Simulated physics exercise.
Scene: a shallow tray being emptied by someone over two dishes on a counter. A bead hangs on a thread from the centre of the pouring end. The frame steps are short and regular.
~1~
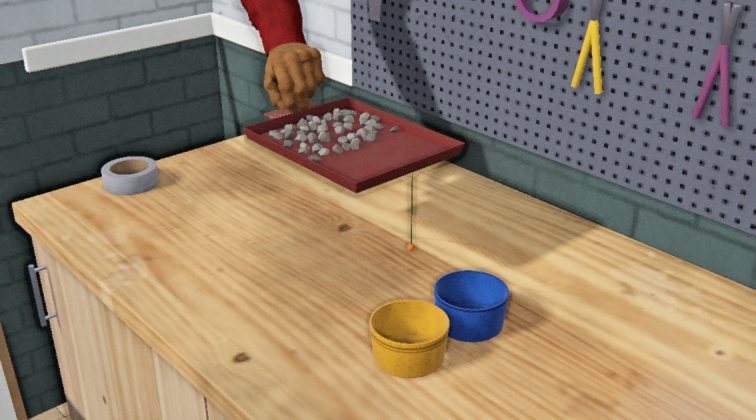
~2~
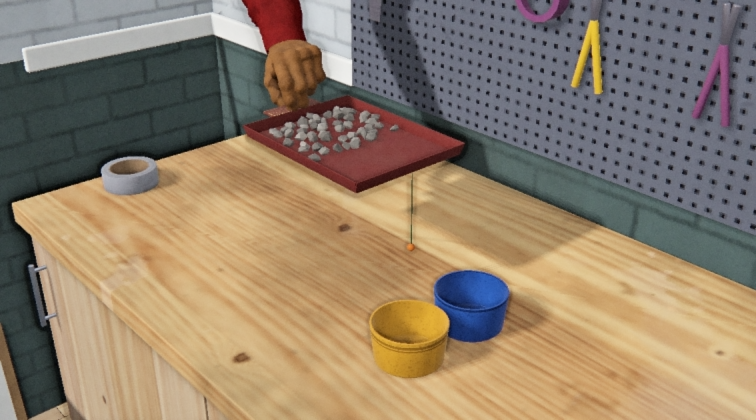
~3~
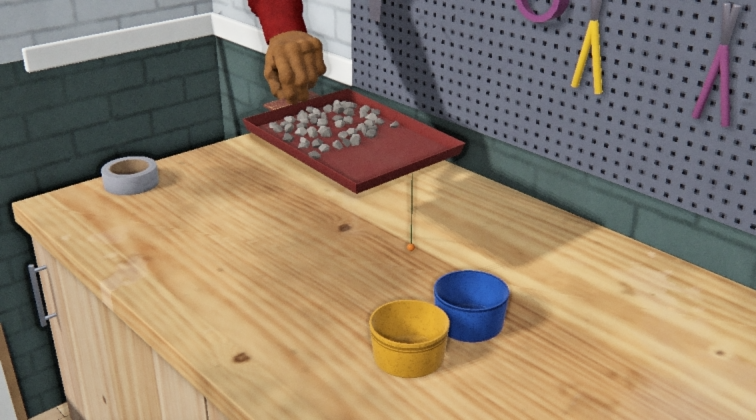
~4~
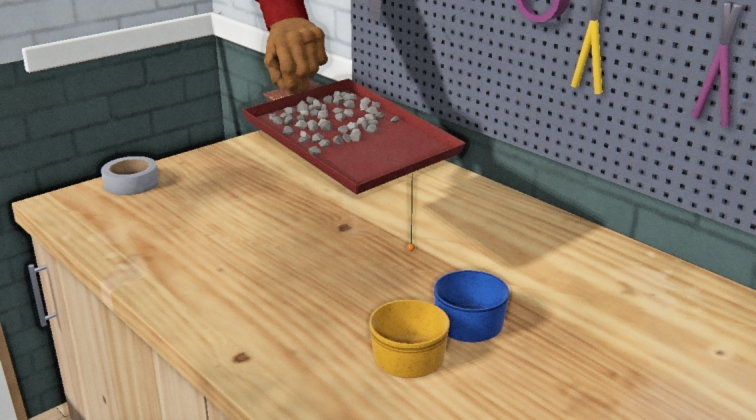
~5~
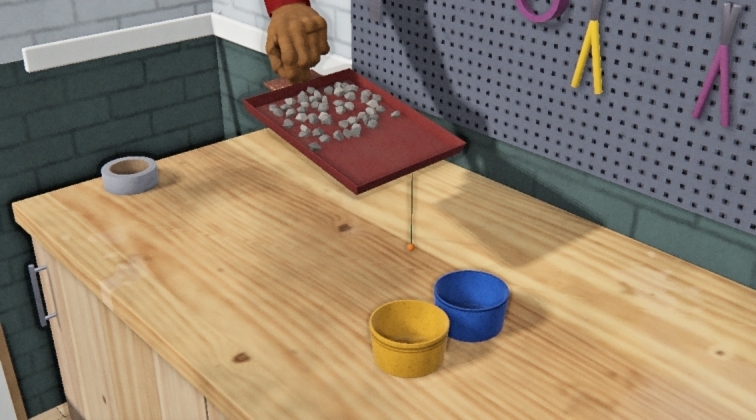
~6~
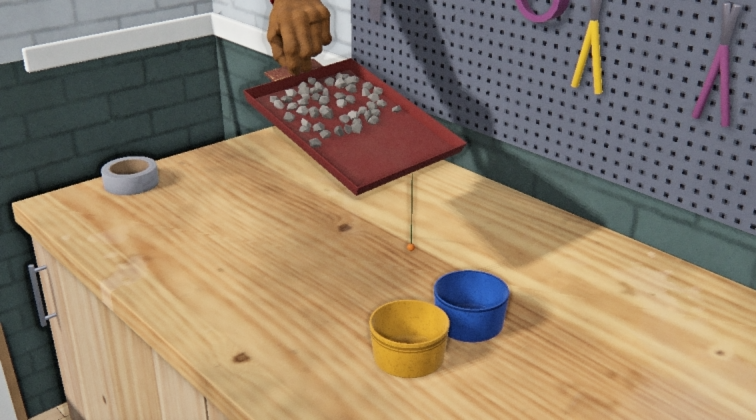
A wooden workbench in a room with dark green brick walls and a grey pegboard is seen from above at an angle. A hand in a red sleeve holds a dark red tray of grey gravel, a bead hanging on a thread from its near end, with yellow and blue dishes below and a grey tape roll at left. The hand slowly raises the tray's far end, tilting it toward the front, while the camera stays still.
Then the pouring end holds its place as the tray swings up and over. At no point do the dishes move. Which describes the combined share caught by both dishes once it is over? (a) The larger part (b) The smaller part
The answer is b.
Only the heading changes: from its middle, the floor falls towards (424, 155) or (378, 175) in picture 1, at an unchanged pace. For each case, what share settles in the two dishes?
About 0 and 0 percent.
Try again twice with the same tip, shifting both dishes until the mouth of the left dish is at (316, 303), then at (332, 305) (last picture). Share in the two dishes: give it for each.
Around 30 and around 50 per cent, in that order.
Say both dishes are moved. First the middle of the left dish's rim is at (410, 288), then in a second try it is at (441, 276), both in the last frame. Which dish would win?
Try 1: The dish to the left; try 2: The dish to the left.
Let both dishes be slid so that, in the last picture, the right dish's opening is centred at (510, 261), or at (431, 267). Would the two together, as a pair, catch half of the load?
At place one the minor share; at place two the bulk.
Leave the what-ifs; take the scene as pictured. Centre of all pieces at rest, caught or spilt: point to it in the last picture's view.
I'd put the middle somewhere around (409, 317).
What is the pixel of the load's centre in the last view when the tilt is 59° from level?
(396, 173).
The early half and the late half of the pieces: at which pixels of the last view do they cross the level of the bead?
(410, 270), then (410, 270).
Soon after the last picture, tray tipped steeply; about two thirds on the tray; about a third in the air.
A little later, tray tipped right over; about half on the tray; a stray few in the left dish; a stray few in the right dish; about a quarter outside both; a small part in the air.
Later still, tray tipped past a quarter turn; a stray few in the left dish; a small part in the right dish; most outside both.
At rest, tray tipped past a quarter turn; a stray few in the left dish; a small part in the right dish; most outside both.
